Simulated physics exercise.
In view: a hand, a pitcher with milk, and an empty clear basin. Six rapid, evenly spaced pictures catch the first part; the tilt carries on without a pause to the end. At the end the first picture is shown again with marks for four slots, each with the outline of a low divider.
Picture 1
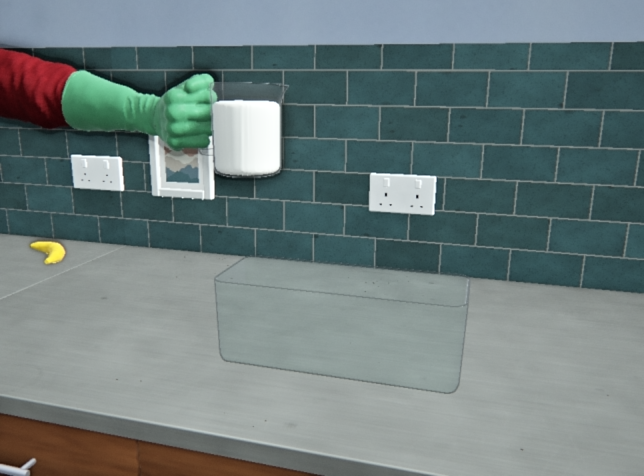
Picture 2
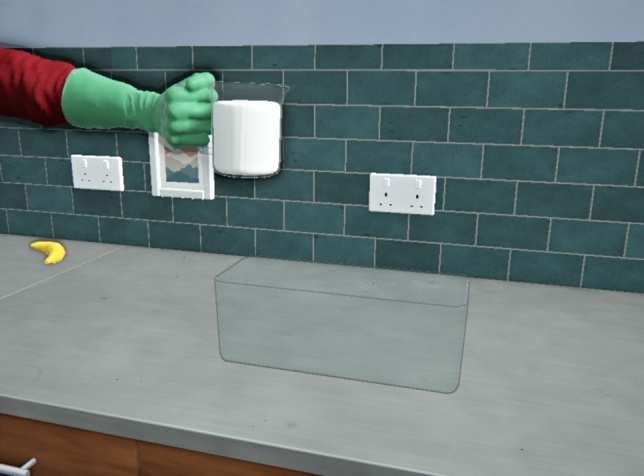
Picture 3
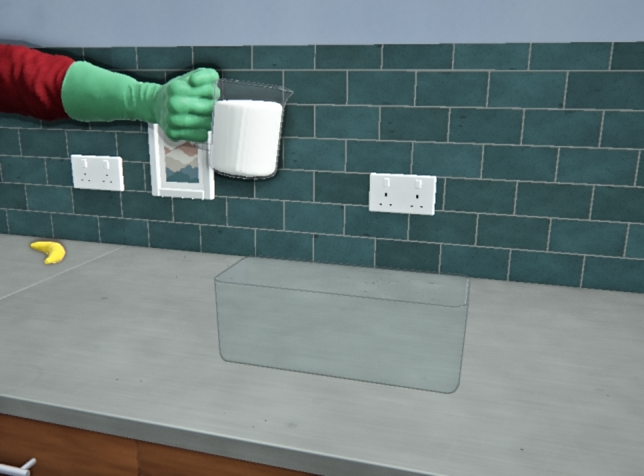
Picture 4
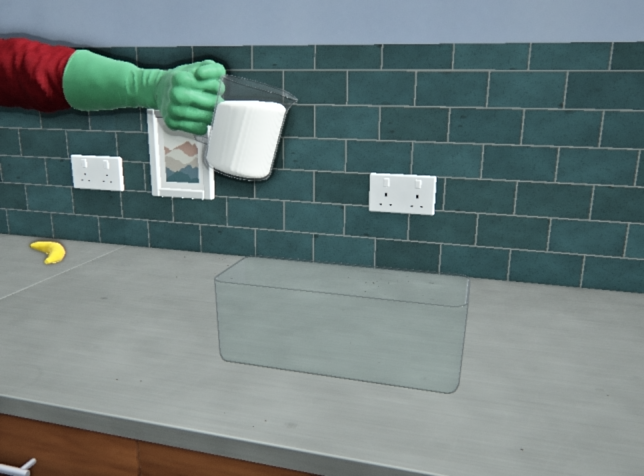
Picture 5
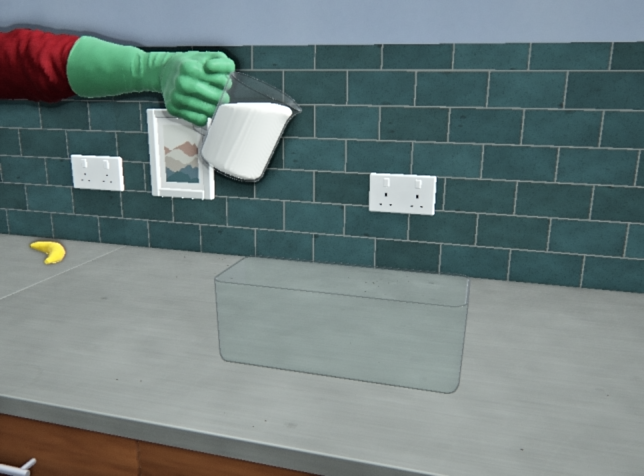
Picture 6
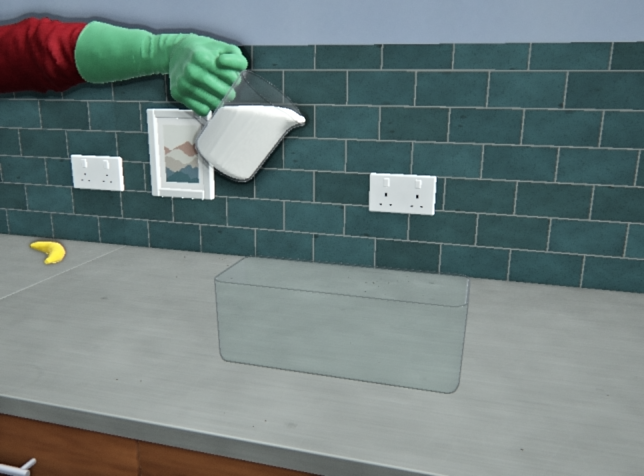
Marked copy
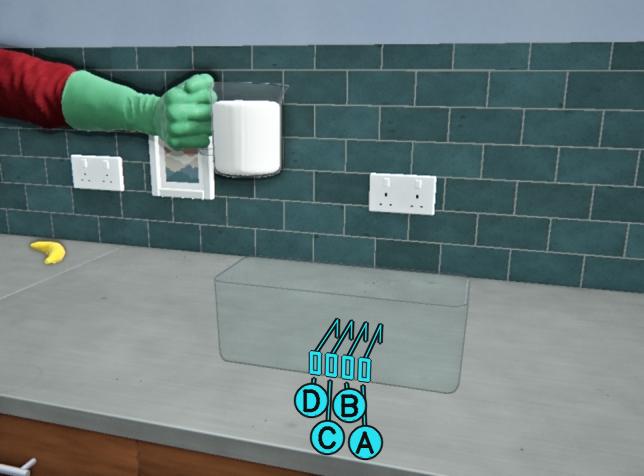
A green-gloved hand holding a pitcher of milk gradually tilts it to the right.
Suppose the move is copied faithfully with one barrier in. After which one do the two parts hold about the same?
Best: B.
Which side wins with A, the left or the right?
The left one.
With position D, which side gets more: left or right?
More ends on the right.
In cyan, A at (363, 386); B at (346, 383); C at (330, 381); D at (314, 378).
If A is chosen, about 81 % ends left of the wall and 10 % right of it; 9 % is lost outside.
If B is chosen, about 52 % ends left of the wall and 47 % right of it.
If C is chosen, about 19 % ends left of the wall and 78 % right of it; 3 % is lost outside.
If D is chosen, about 12 % ends left of the wall and 86 % right of it.
